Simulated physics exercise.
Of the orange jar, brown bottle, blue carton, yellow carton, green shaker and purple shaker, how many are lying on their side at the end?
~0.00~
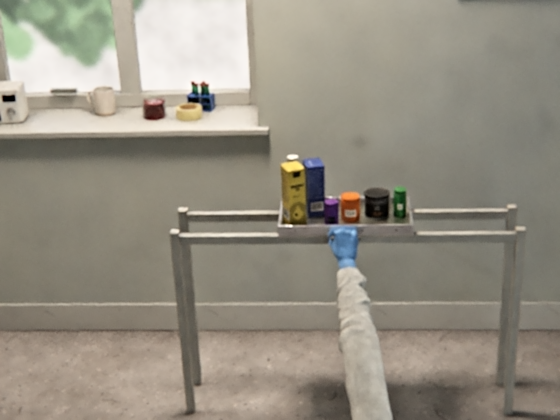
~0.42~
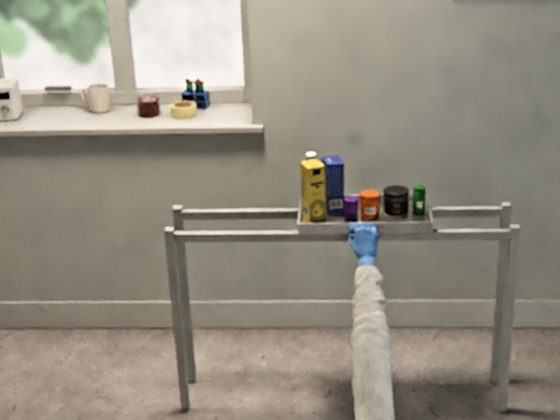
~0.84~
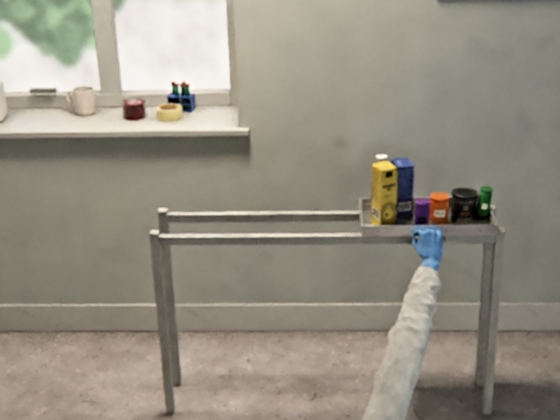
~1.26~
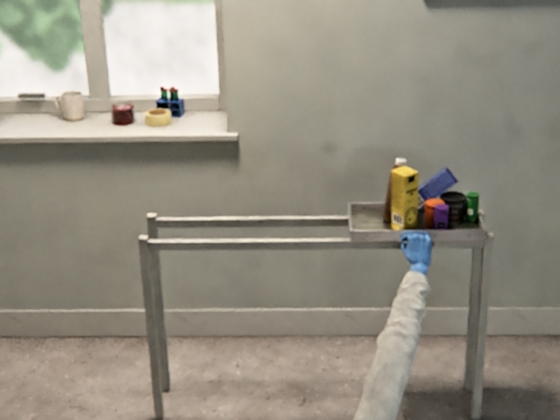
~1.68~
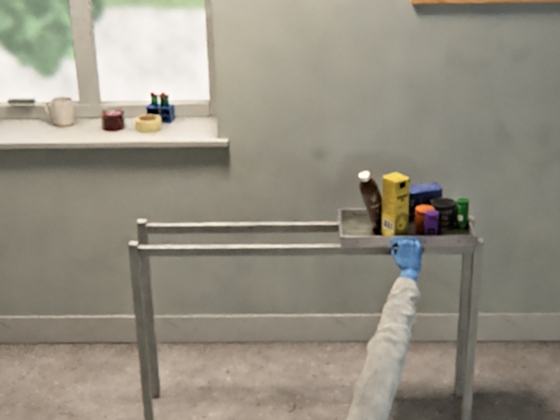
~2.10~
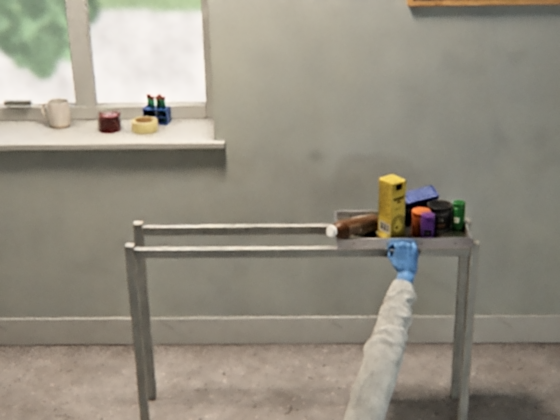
Two of them are lying on their side at the end, the brown bottle and the blue carton.
An arm in a pale sleeve and blue glove holds the front of a shallow tray on a grey rail stand, seen from the front in a room with a windowsill at left. On the tray stand a yellow carton, a blue carton, a brown bottle mostly hidden behind, a purple shaker, an orange jar, a black tin and a green shaker. The hand slides the tray right until it stops at the end of the rails. The blue carton tips to the right, then the bottle leans left and falls. Both end on their sides, while the yellow carton and green shaker remain upright.
